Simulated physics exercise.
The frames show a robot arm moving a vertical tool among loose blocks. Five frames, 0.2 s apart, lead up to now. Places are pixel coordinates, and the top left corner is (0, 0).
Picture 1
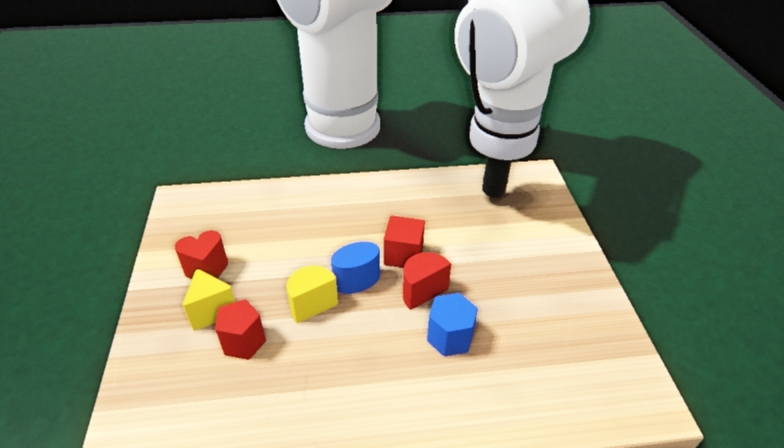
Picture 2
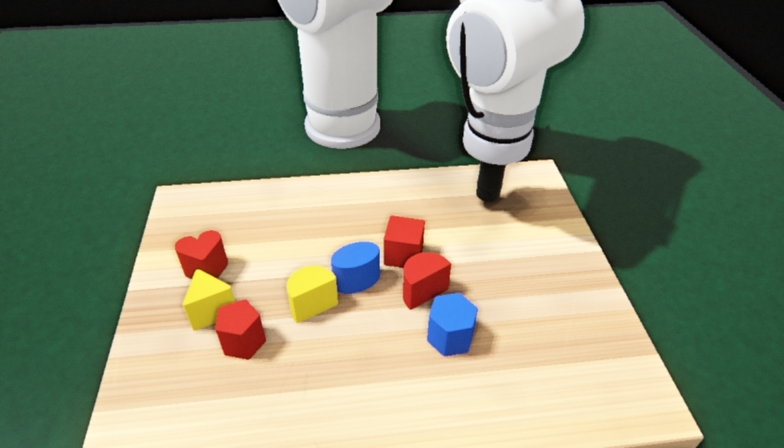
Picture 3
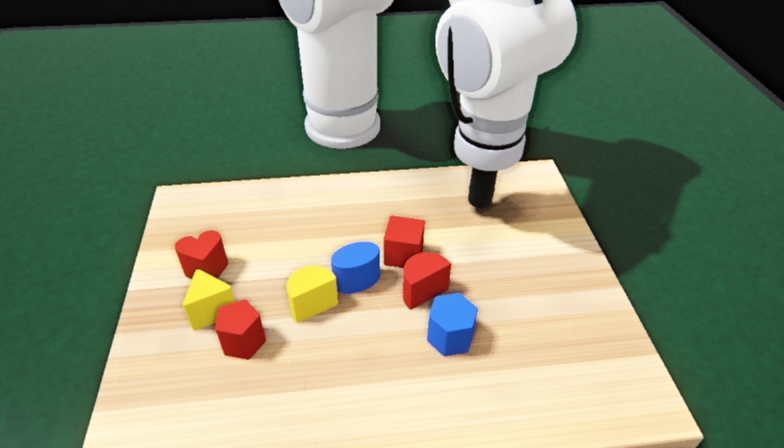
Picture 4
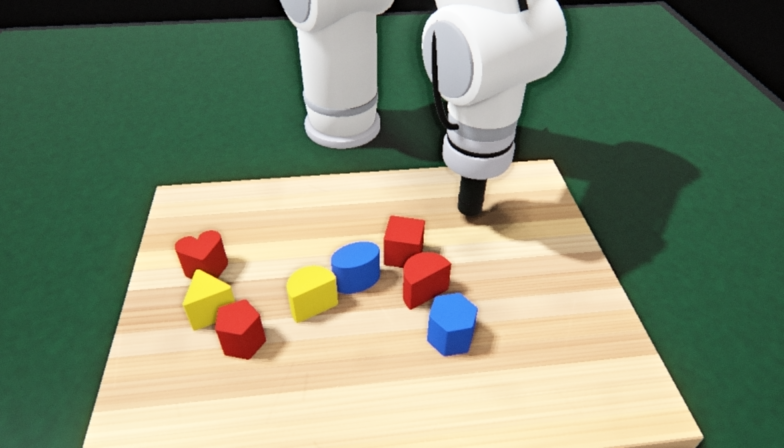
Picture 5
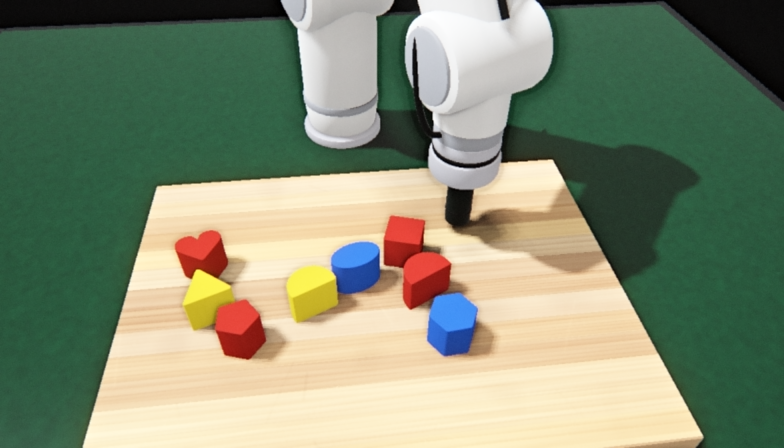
A white robot arm with a black vertical tool reaches over a pale wooden board on a green surface, seen from above at an angle, with another white robotic column behind. Red, yellow and blue blocks sit across the board, including a red heart at left and a blue block at lower right. The tool moves left and toward the viewer, touching nothing, while the blocks and camera stay still.
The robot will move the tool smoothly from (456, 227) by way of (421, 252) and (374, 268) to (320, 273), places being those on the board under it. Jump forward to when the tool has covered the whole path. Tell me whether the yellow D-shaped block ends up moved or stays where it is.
It gets displaced.
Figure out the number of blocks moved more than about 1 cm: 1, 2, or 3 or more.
Blocks moved: Three or more.
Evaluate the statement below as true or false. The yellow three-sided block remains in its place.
The statement is true.
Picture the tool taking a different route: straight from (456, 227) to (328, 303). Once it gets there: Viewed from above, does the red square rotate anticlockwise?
The answer is no.
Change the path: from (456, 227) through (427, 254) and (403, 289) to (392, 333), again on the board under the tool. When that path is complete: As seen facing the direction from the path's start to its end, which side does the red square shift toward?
Answer: Right.
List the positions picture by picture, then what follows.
The first picture shows lower end of the tool at (494, 191), tops of blocks, yellow three-sided block at (204, 287), yellow D-shaped block at (309, 279), blue elliptical block at (355, 254), red square at (405, 229), red D-shaped block at (424, 265).
The second picture shows tool at (488, 195), blocks as before.
The third picture shows tool at (480, 201), blocks as before.
The fourth picture shows tool at (470, 209), blocks as before.
The fifth picture shows tool at (457, 219), yellow three-sided block at (204, 287), yellow D-shaped block at (309, 279), blue elliptical block at (355, 254), red square at (405, 229), red D-shaped block at (424, 265).
What follows on the original path. One third of the way, tool at (421, 243); blue elliptical block at (347, 258); red square at (387, 236).
Two thirds of the way, tool at (373, 260); yellow D-shaped block at (295, 292), turned 30° clockwise; blue elliptical block at (315, 263), turned 85° anticlockwise; red square at (339, 233), turned 75° clockwise.
At the end, tool at (319, 265); yellow three-sided block not moved; yellow D-shaped block at (294, 296), turned 40° clockwise; blue elliptical block at (303, 268), turned 125° anticlockwise; red square at (307, 225), turned 150° clockwise; red D-shaped block not moved.
